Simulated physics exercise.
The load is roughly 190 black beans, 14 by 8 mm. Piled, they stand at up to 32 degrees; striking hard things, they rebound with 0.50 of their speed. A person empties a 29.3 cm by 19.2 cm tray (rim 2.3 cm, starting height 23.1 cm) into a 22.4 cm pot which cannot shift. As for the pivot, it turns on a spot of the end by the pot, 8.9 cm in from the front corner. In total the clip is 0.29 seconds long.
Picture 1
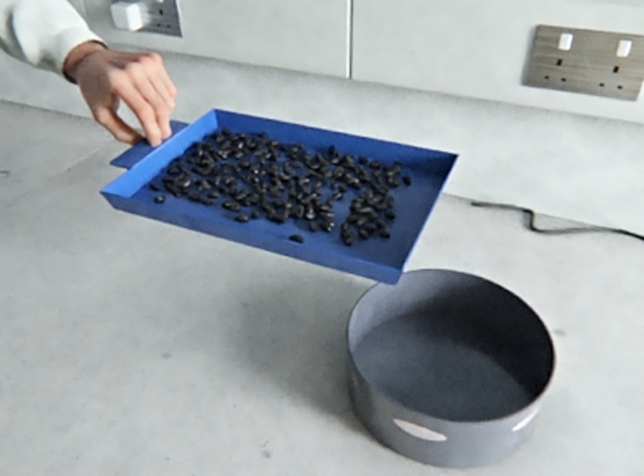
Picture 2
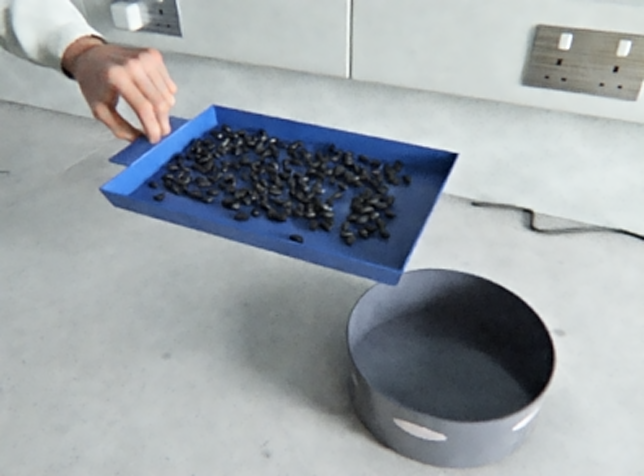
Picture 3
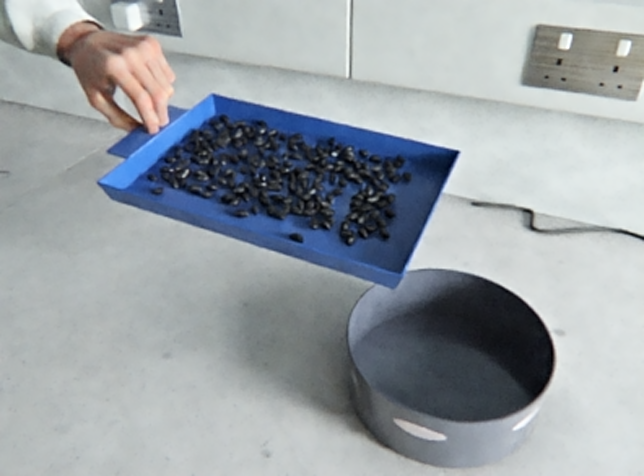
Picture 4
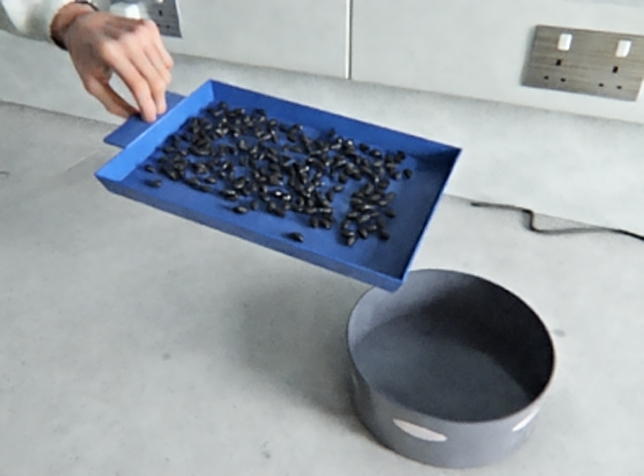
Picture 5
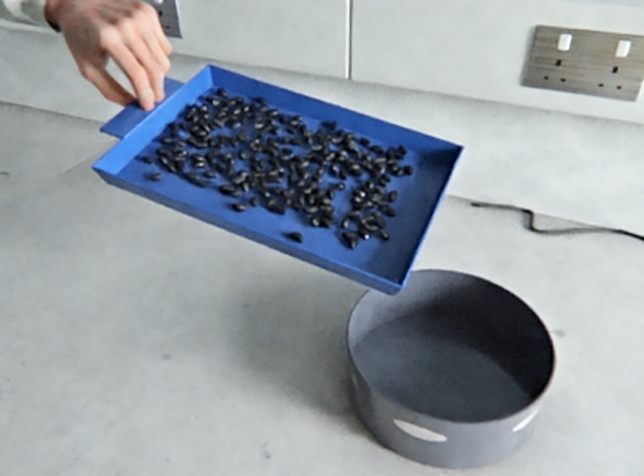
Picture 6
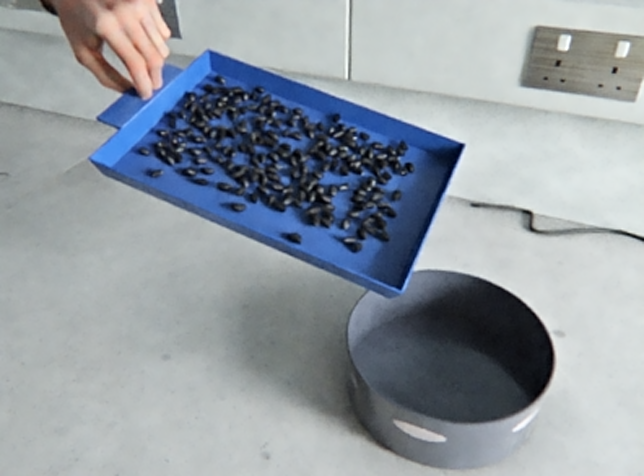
On a pale grey counter, a hand raising the left end of a blue tray of black beans beside a dark round pot.
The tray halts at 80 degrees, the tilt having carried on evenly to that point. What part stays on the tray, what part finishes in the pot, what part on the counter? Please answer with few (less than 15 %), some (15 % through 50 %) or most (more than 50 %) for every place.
Tray: Few, pot: Some, counter: Most.
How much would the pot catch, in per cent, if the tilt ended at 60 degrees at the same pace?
That would give about 5 per cent.
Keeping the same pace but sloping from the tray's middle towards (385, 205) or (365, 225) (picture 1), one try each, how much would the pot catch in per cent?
I'd put it at roughly 70 per cent for the first tilt and roughly 70 per cent for the second.
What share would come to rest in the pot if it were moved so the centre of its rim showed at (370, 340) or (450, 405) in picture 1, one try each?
I'd say some 85 per cent for the first and some 95 per cent for the second.
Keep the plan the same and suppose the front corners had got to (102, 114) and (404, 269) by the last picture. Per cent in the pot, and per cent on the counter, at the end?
Per cent by place - pot 55, counter 5.
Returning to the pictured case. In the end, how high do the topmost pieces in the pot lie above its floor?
About 1.0 centimetres.
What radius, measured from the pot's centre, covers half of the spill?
Roughly 18 centimetres.
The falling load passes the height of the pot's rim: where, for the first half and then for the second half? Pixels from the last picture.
Roughly (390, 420) to begin with, later roughly (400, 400).
Then, 0.46 s after the last picture, tilt 47 degrees; the tray holds 100 %, the pot 0 %.
Then, 0.76 s after the last picture, tilt 67 degrees; the tray holds 80 %, the pot 0 %.
Then, 1.16 s after the last picture, tilt 80 degrees; the tray holds 35 %, the pot 15 %.
In the end, tray 5 %, pot 35 %, counter 55 %.
